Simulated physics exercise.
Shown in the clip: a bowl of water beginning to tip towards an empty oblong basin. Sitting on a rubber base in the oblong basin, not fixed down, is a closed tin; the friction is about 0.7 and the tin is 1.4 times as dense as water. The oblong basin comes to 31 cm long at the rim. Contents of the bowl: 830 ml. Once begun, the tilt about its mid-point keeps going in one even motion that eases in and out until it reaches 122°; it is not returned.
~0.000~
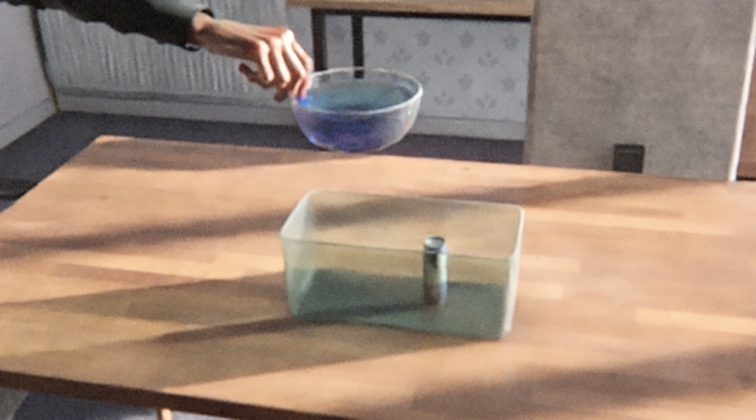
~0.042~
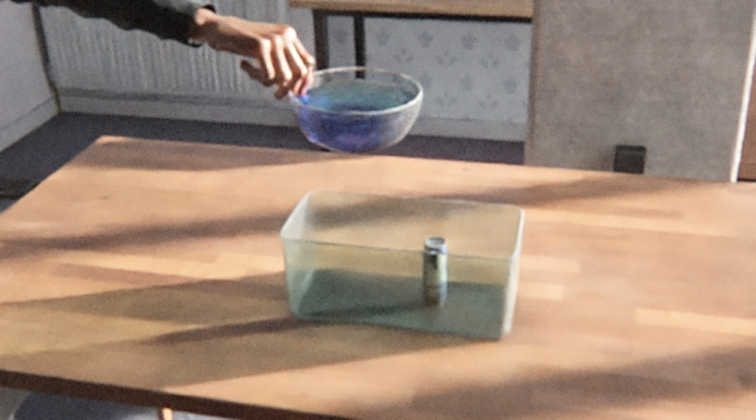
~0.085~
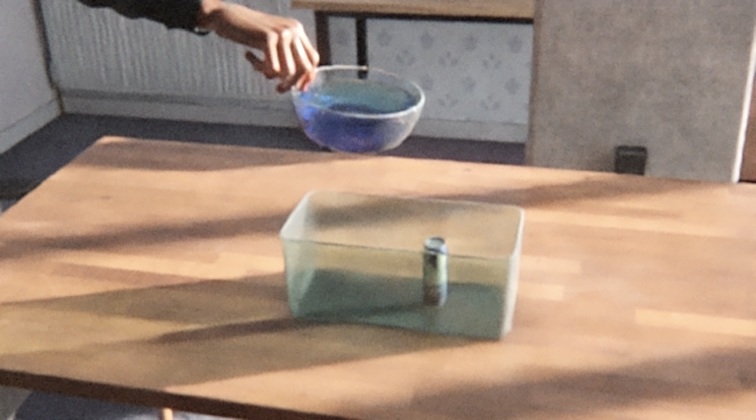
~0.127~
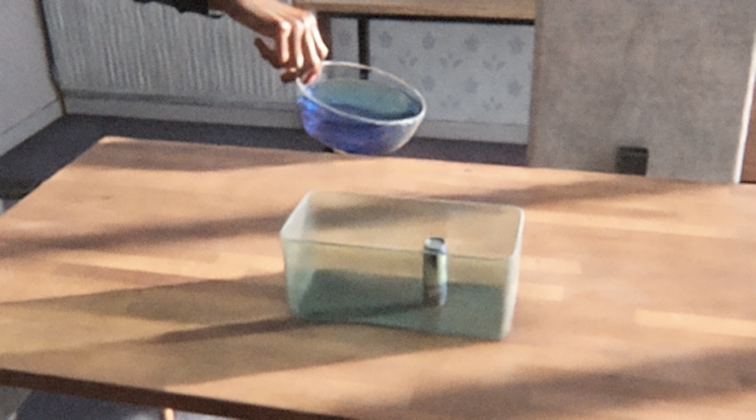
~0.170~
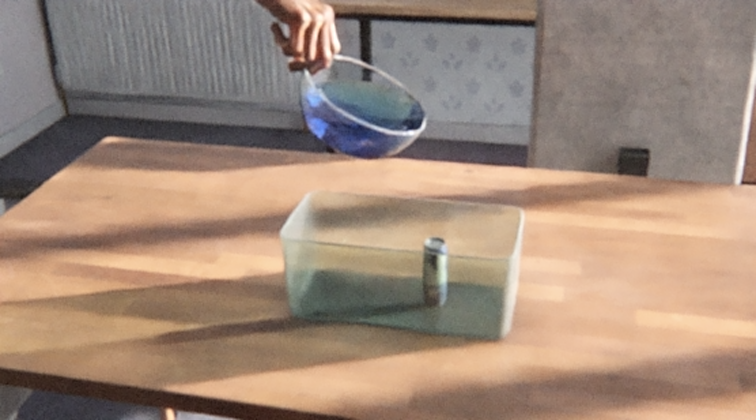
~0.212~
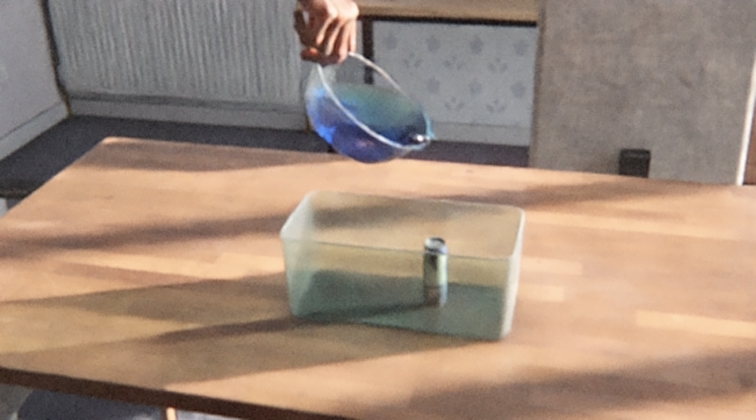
A hand held a clear bowl of bluish water above an oblong basin with a small tin standing inside, then tilted it steadily to the right until water began slipping over the lower rim.
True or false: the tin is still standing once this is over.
True.
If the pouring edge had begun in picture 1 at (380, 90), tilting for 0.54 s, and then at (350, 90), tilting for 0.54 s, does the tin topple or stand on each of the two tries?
In the first try it comes down; in the second it remains standing.
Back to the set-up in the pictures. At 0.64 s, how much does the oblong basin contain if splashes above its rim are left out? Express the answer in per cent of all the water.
Looks like about 80 % of the whole amount.
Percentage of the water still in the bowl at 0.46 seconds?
Portion remaining: Approx. 1 per cent.
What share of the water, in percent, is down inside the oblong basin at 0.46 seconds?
About 72%.
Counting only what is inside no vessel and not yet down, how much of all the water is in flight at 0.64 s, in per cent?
Estimate: About 18 in a hundred.
Then, 0.46 s in, the tilt is 116° and 1 per cent is still to pour; the tin stands where it began.
Then, 0.64 s in, the tilt is 122° and 0 per cent is still to pour; the tin stands where it began.
Then, 0.83 s in, the tilt is 122° and 0 per cent is still to pour; the tin stands where it began.
Then, 1.04 s in, the tilt is 122° and 0 per cent is still to pour; the tin stands where it began.
Finally, the tin stands where it began.
